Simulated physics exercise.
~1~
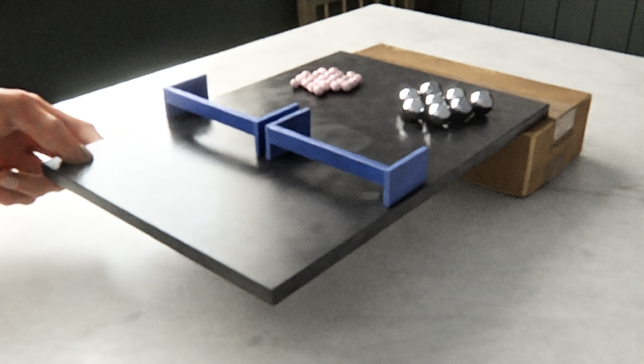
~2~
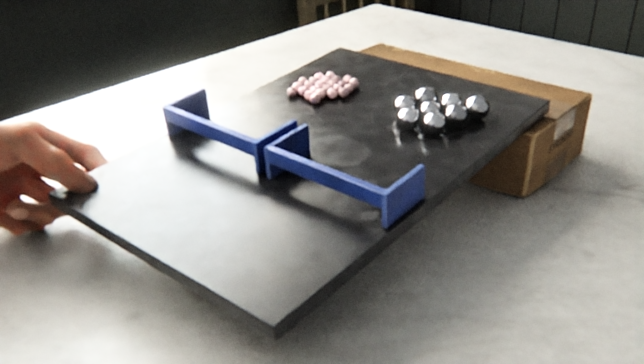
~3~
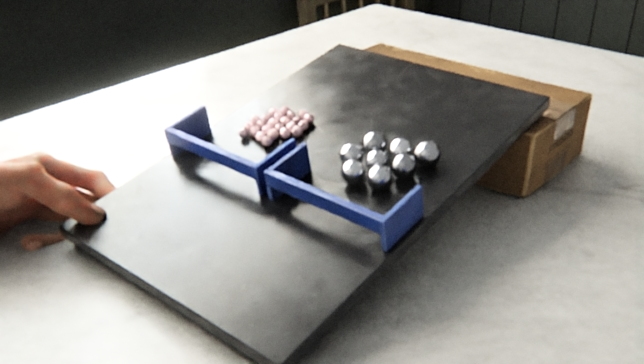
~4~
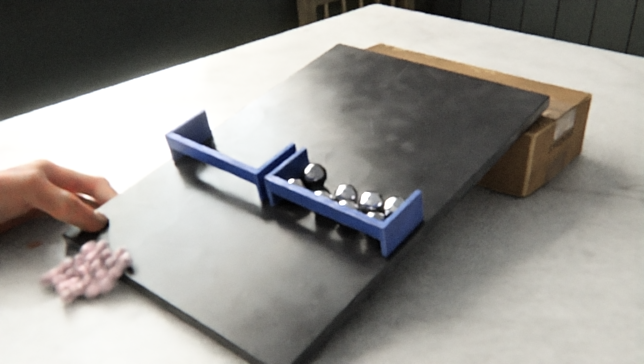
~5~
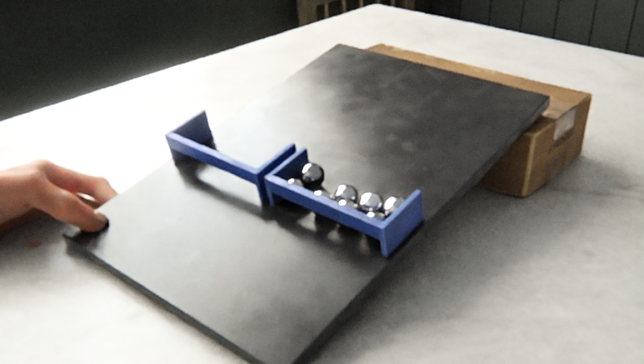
At the start, a hand at the left holds up one end of a dark board whose far end rests on a cardboard box, with a cluster of small pink pieces and a group of shiny silver balls lying above two blue barriers. The hand lowers its end, and the board tilts into a ramp. Both groups begin sliding down toward the barriers. The pink pieces pass beneath the farther barrier and spill off the board's lower edge near the hand, while the silver balls stop against the nearer one. Finally, the pink pieces are out of sight and the silver balls sit gathered behind their barrier.
